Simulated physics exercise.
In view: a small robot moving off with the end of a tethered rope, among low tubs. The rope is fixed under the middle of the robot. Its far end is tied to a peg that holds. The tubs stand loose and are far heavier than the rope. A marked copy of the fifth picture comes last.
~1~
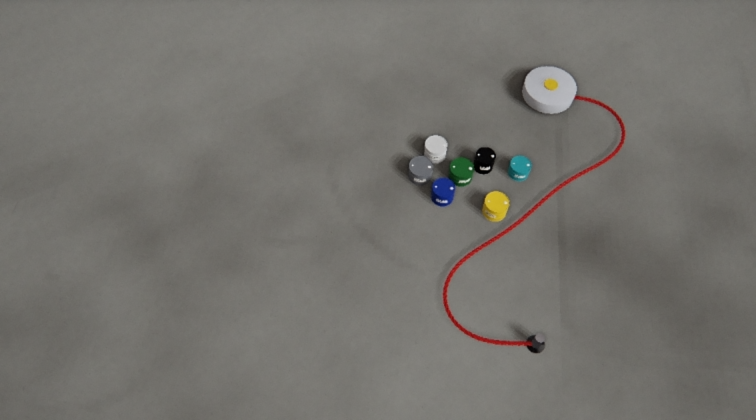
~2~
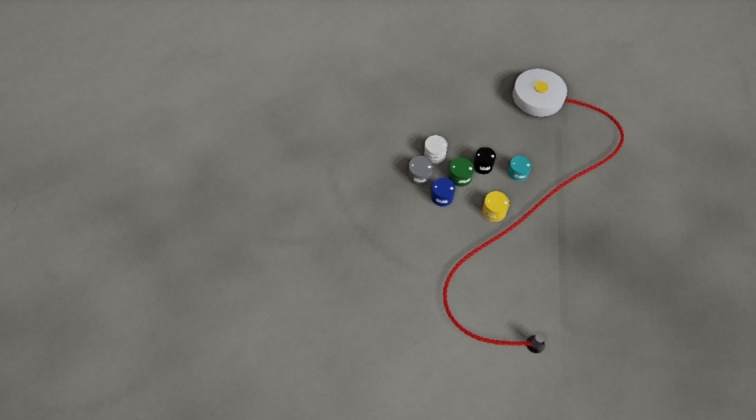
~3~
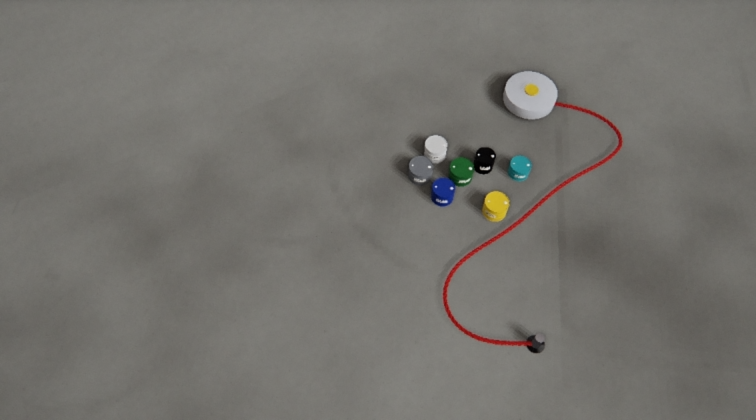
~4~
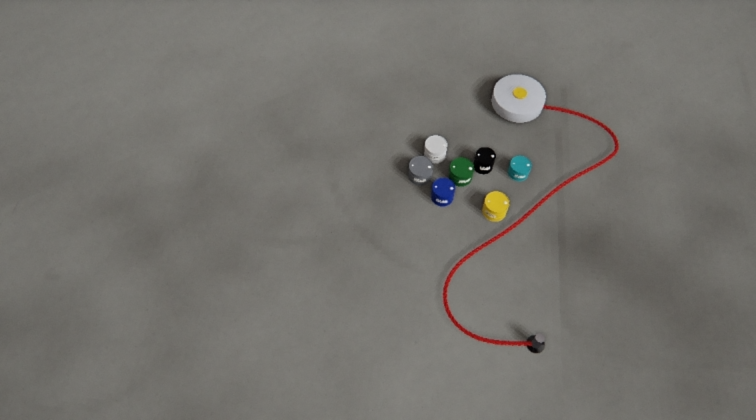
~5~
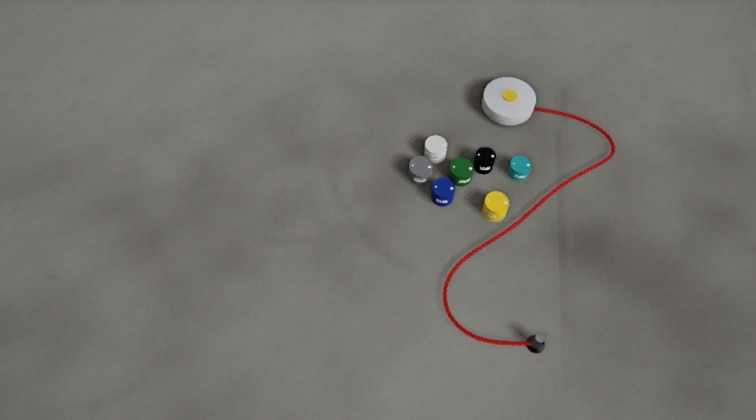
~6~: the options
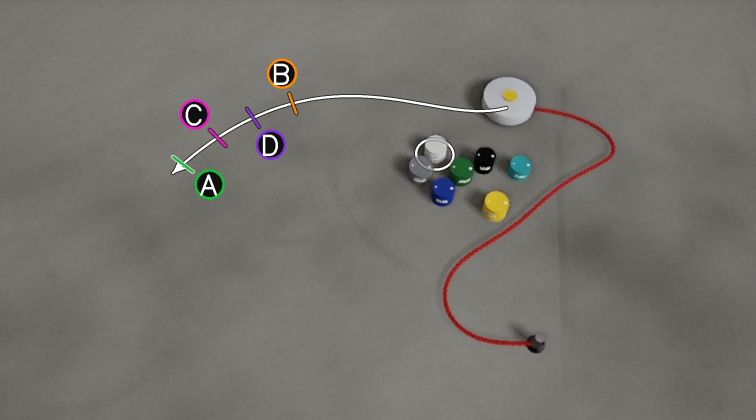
A round white robot pulling a red rope moves slightly left, above several small coloured tubs.
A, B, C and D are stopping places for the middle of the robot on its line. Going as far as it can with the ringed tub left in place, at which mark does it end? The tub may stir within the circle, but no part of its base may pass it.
Mark C.
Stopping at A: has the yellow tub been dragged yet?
Yes.
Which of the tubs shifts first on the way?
The turquoise tub.
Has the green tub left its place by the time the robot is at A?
Yes.
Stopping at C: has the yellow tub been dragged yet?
By then, no.
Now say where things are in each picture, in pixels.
The first picture shows robot (549, 91); peg (538, 341); green tub (461, 172).
The second picture shows robot (539, 93); black tub (484, 161).
The third picture shows robot (530, 96); grey tub (421, 171).
The fourth picture shows robot (518, 99); yellow tub (496, 207).
The fifth picture shows robot (508, 102); peg (538, 341); green tub (461, 172); black tub (484, 161).
On the marked copy, A at (183, 164); B at (293, 103); C at (218, 138); D at (253, 118); the ring at (435, 154); the route from (507, 108) via (332, 97) to (173, 173).
Following C. Soon after the start, robot (403, 95); white tub (436, 150).
Later, robot (300, 95); white tub (436, 150).
In the end, robot (215, 132); white tub (436, 150); turquoise tub (493, 179); the white tub is still in its ring.
As for the rest, A drags the ringed tub to (429, 162); B is safe but short; D is safe but short.
